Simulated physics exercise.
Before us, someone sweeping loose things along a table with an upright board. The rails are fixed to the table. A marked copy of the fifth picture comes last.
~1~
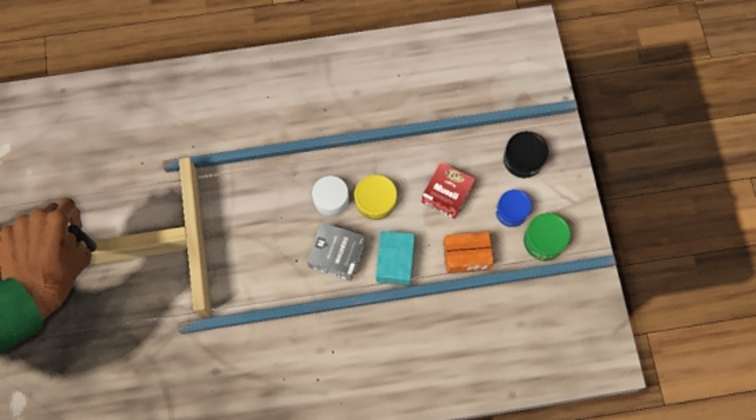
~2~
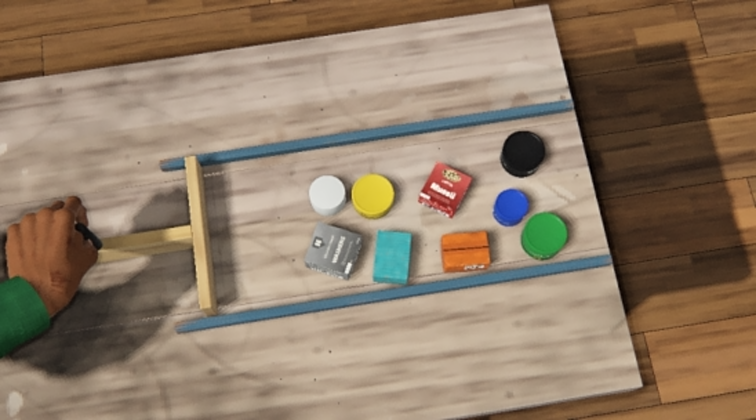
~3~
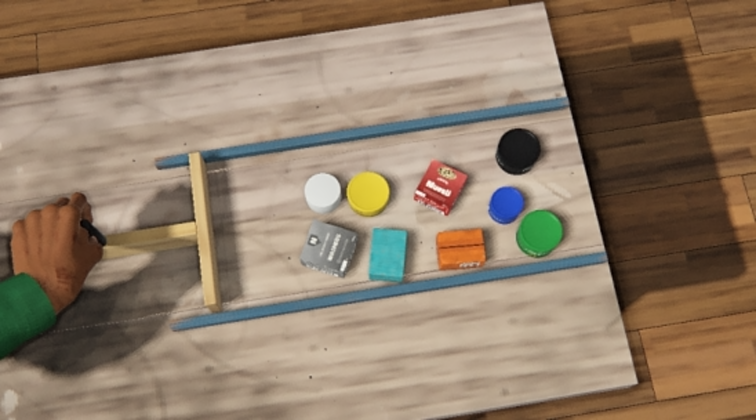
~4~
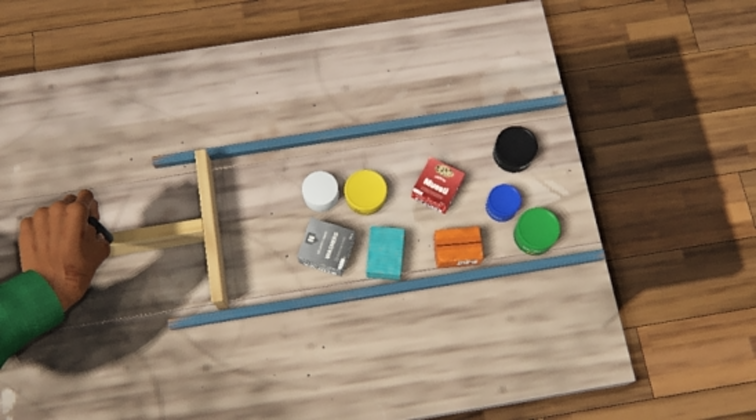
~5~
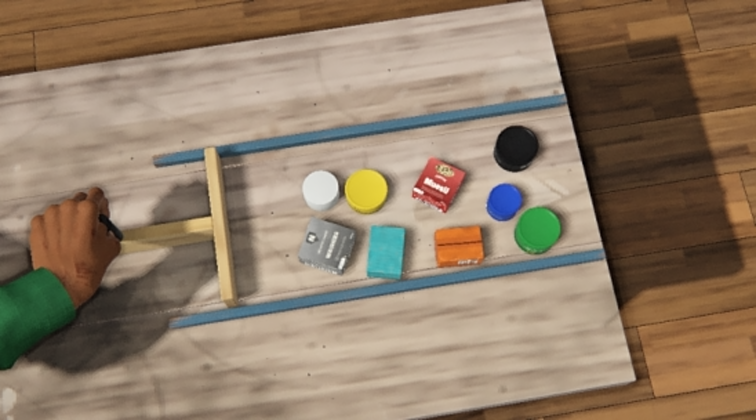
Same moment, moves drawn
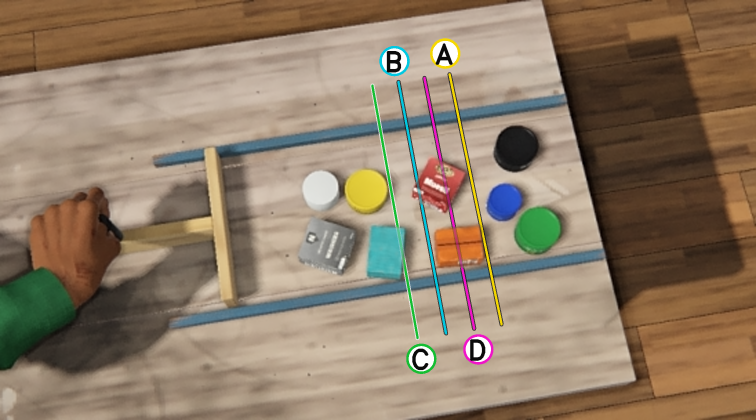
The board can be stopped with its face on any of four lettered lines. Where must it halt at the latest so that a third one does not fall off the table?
Line A.
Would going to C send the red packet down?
By then, no.
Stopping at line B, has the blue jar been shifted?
By then, yes.
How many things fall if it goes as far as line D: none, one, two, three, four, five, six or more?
By then, one.
On the marked copy, A at (474, 194); B at (421, 202); C at (394, 206); D at (448, 198).
With A. Early on, board (310, 207); grey box (349, 237); white tin (332, 190).
Further on, board (403, 193); green tub (562, 232); blue jar (522, 209).
At the end, board (473, 182); green tub over the edge; blue jar (581, 197); one fallen.
As for the rest, B is within the limit but short; C is within the limit but short; D is within the limit but short.
